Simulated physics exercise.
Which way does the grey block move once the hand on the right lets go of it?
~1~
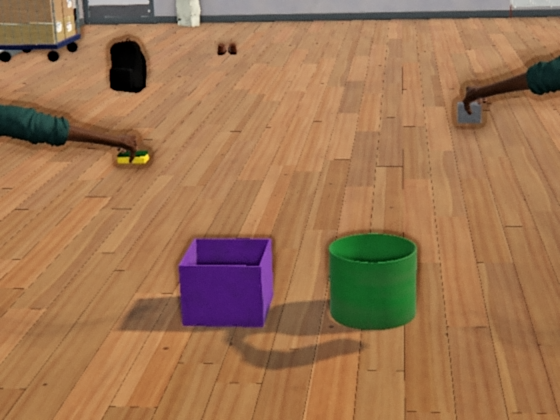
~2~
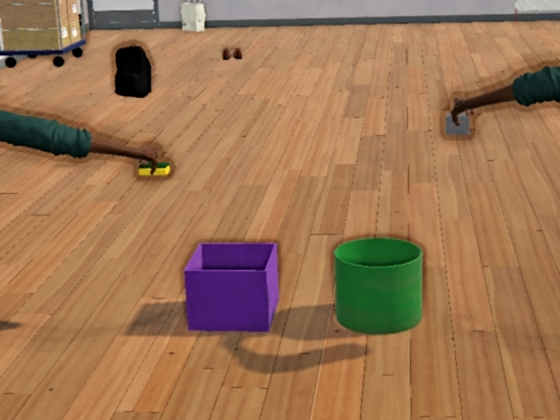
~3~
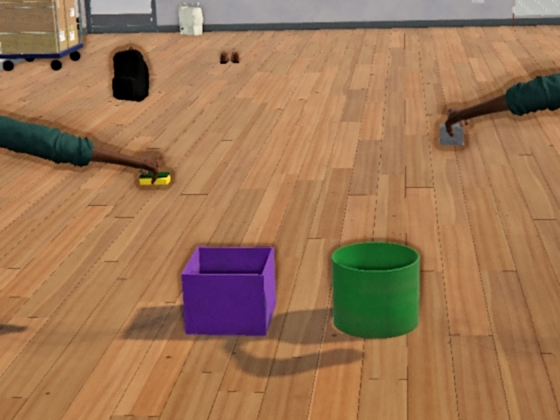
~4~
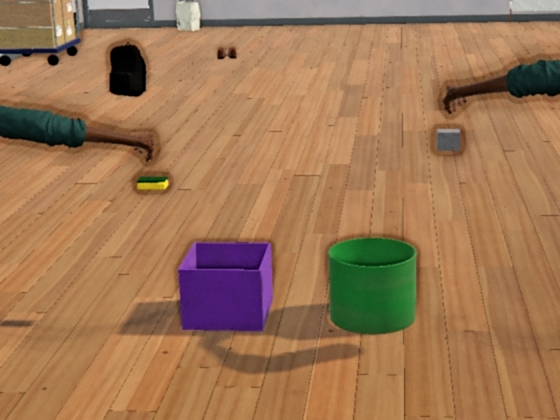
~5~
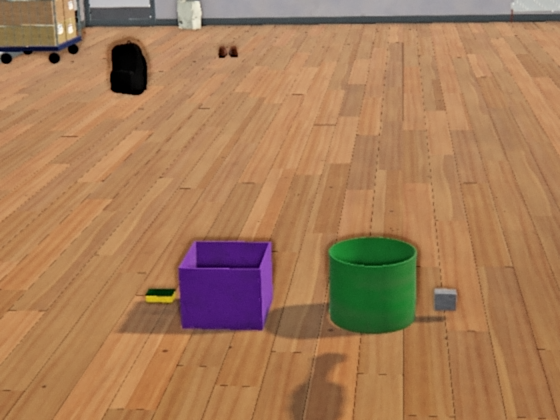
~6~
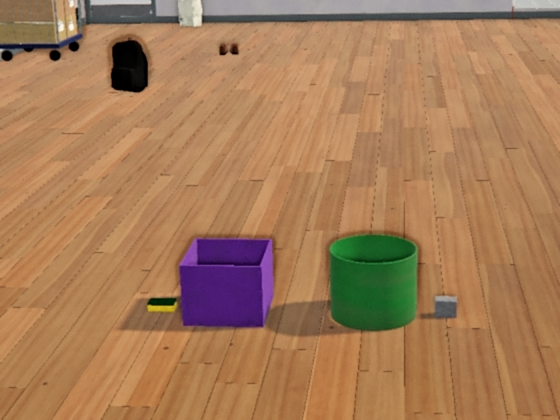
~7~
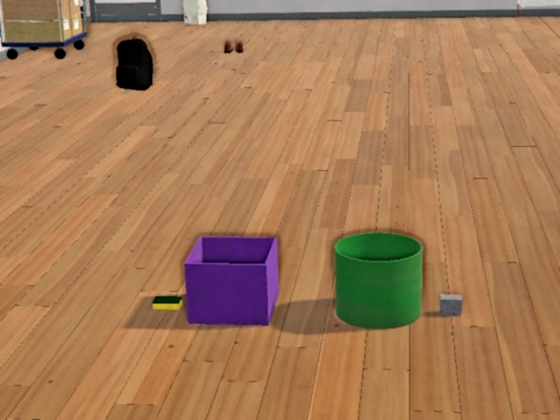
The grey block moves down, ending up just to the right of the green bucket.
